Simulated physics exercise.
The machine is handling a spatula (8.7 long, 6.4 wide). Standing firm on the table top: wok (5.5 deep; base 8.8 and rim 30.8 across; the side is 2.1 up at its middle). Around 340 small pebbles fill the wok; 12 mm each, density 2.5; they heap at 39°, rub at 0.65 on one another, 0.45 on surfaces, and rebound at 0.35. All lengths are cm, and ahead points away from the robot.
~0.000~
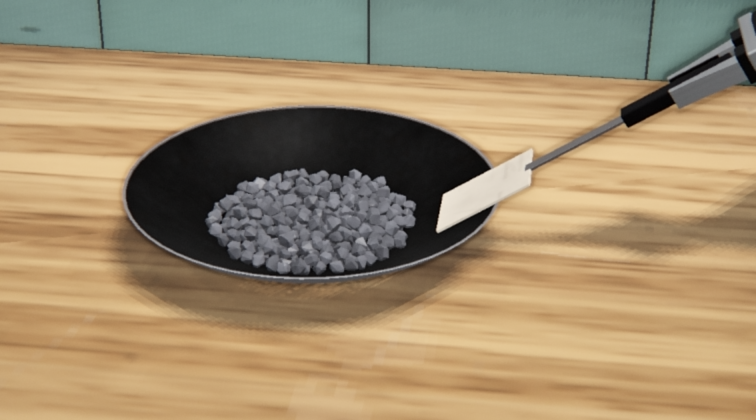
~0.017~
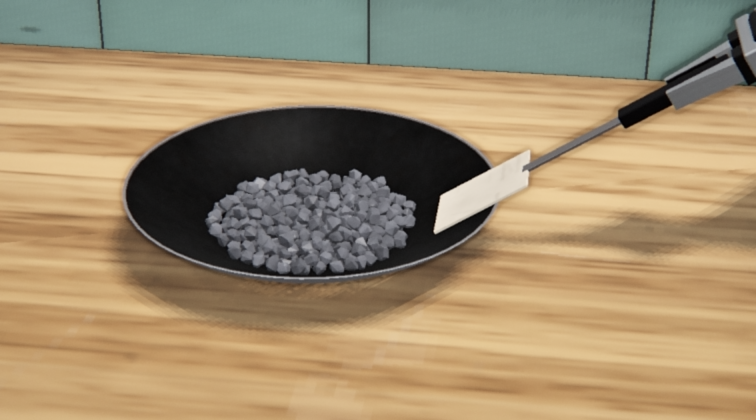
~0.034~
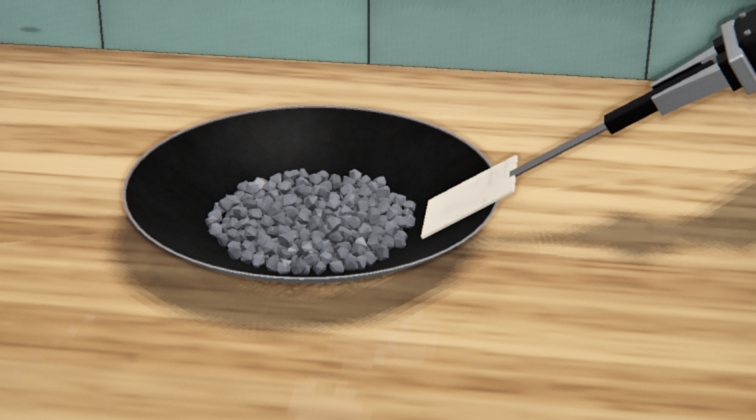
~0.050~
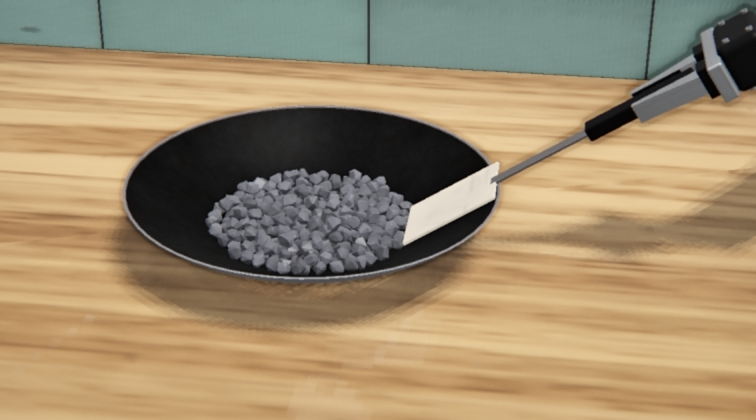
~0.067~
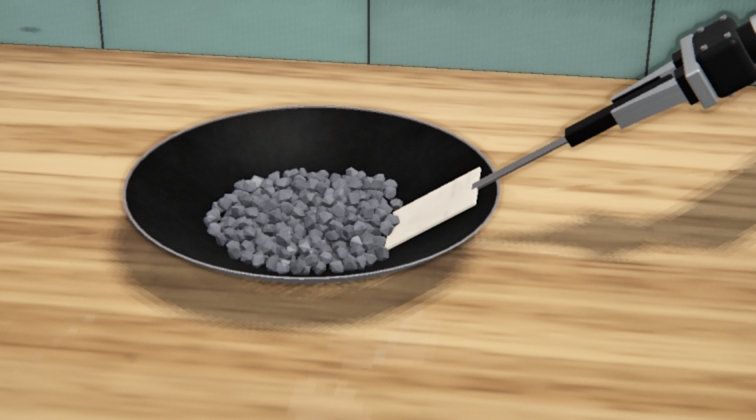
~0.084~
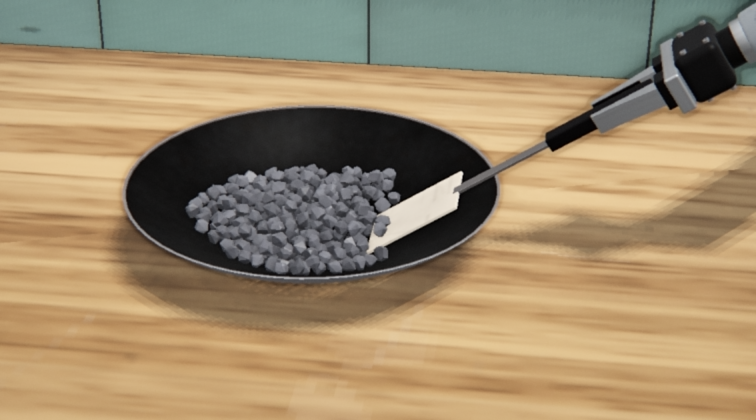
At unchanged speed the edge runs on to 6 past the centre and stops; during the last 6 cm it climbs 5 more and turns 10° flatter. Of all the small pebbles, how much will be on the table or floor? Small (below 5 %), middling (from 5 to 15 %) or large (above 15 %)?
Answer: Middling; from 5 to 15 % of the small pebbles finish on the table or floor.
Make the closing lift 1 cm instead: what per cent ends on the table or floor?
Some 5 per cent.
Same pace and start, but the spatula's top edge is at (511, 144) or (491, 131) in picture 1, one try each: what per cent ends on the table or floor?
About 5 and 5 per cent.
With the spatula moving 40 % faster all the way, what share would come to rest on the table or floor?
Then about 20 per cent.
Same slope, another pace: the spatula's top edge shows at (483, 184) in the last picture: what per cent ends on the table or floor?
About 0 per cent.
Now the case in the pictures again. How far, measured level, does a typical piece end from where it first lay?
Some 6 cm.
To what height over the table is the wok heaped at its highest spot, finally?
Roughly 6.5 cm.
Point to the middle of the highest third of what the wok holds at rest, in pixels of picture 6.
Around (202, 188).
After 0.13 s, sloping 34°, highest piece 6 above the table; 337 in the wok.
After 0.17 s, sloping 30°, highest piece 7 above the table; 336 in the wok, 1 on the blade or in flight.
After 0.39 s, sloping 24°, highest piece 6 above the table; 308 in the wok, 14 on the table or floor, 15 on the blade or in flight.
After 1.44 s, sloping 24°, highest piece 6 above the table; 308 in the wok, 29 on the table or floor.
At rest, 308 in the wok, 29 on the table or floor. That is 9 % on the table or floor.
